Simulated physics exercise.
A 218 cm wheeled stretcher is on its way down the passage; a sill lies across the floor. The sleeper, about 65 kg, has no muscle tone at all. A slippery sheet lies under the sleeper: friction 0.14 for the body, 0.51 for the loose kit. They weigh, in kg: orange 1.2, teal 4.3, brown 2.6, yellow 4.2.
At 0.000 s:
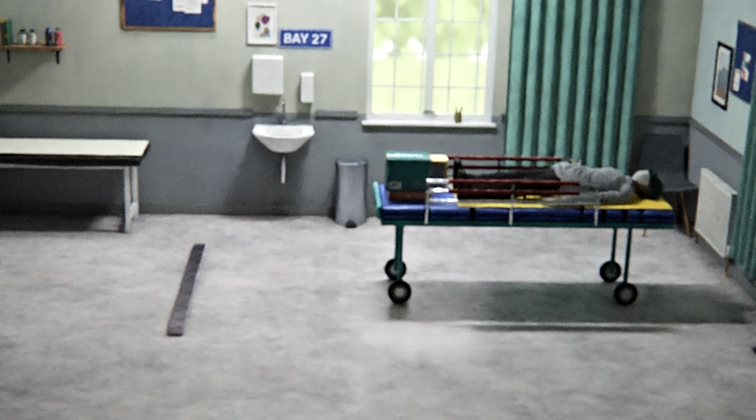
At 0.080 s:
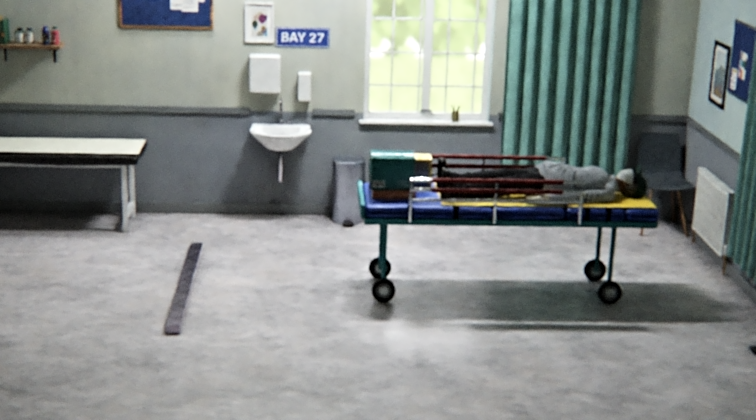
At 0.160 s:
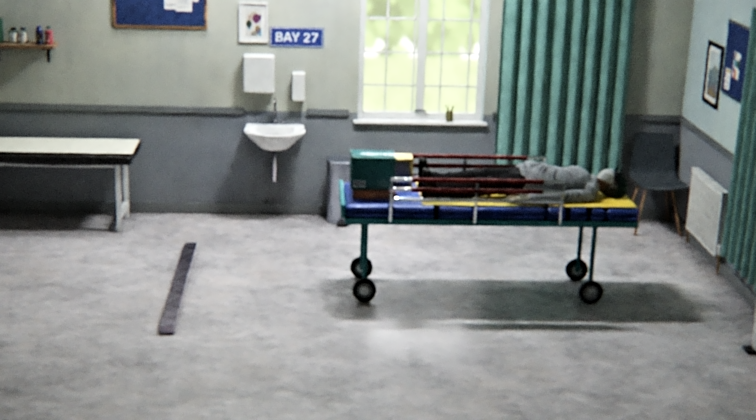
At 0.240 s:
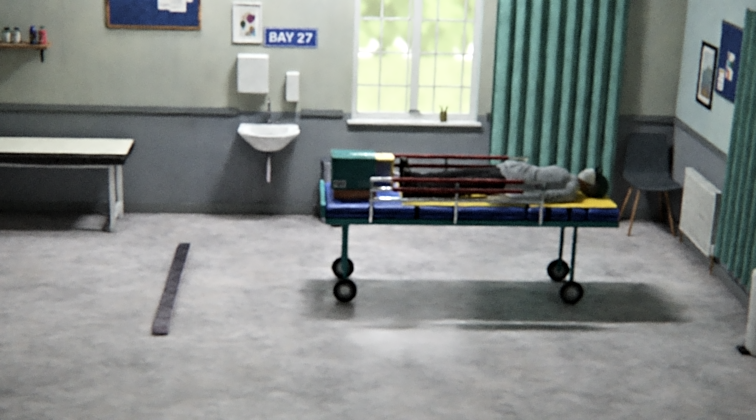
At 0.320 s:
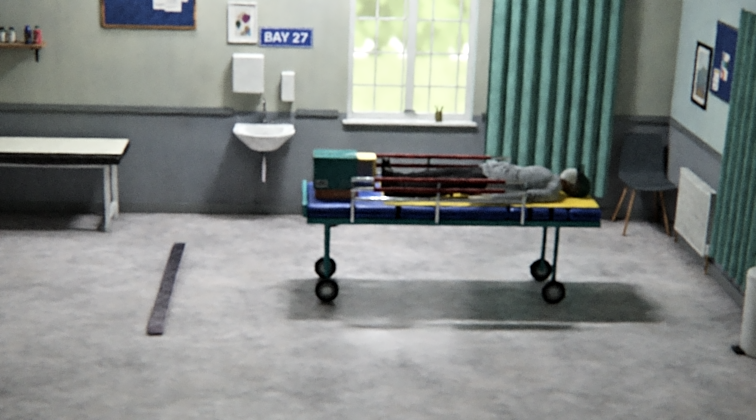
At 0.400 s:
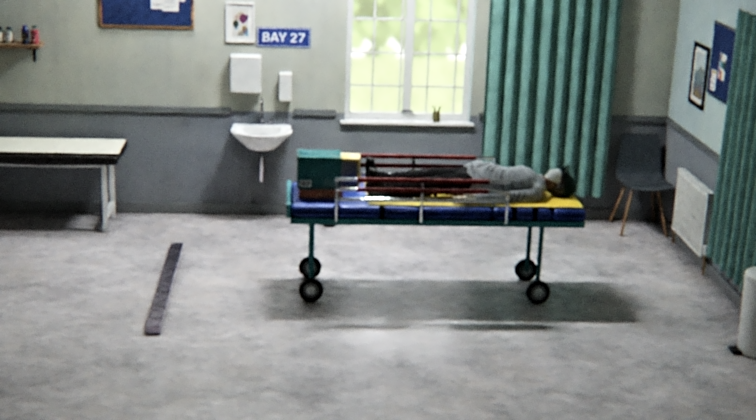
A wheeled stretcher carrying a lying figure and a teal holdall rolls left across the floor.
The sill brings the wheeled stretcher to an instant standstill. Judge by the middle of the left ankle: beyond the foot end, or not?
This time the left ankle halts before the foot end.
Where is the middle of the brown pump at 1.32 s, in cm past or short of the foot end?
About 0 cm short of it.
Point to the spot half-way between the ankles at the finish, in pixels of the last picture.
At about (190, 183).
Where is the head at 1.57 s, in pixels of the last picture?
Around (386, 183).
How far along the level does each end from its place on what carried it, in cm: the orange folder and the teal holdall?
Moved: Orange folder 20, teal holdall 20.
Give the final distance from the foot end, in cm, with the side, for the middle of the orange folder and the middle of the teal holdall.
Orange folder 0 short, teal holdall 0 short.
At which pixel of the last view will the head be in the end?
Around (376, 183).
It happens at 1.17 s.
After 1.32 s the left ankle is 51 cm short of the foot end, near (225, 189) in the last picture's view; the teal holdall 10 cm short of the foot end, tilted 0°.
After 1.57 s the left ankle is 31 cm short of the foot end, near (198, 189) in the last picture's view.
After 1.87 s the left ankle is 24 cm short of the foot end, near (188, 191) in the last picture's view; the teal holdall 1 cm short of the foot end, tilted 0°.
Final state at 2.4 s, orange folder stays on; brown pump drops off; left ankle stops short of the foot end.
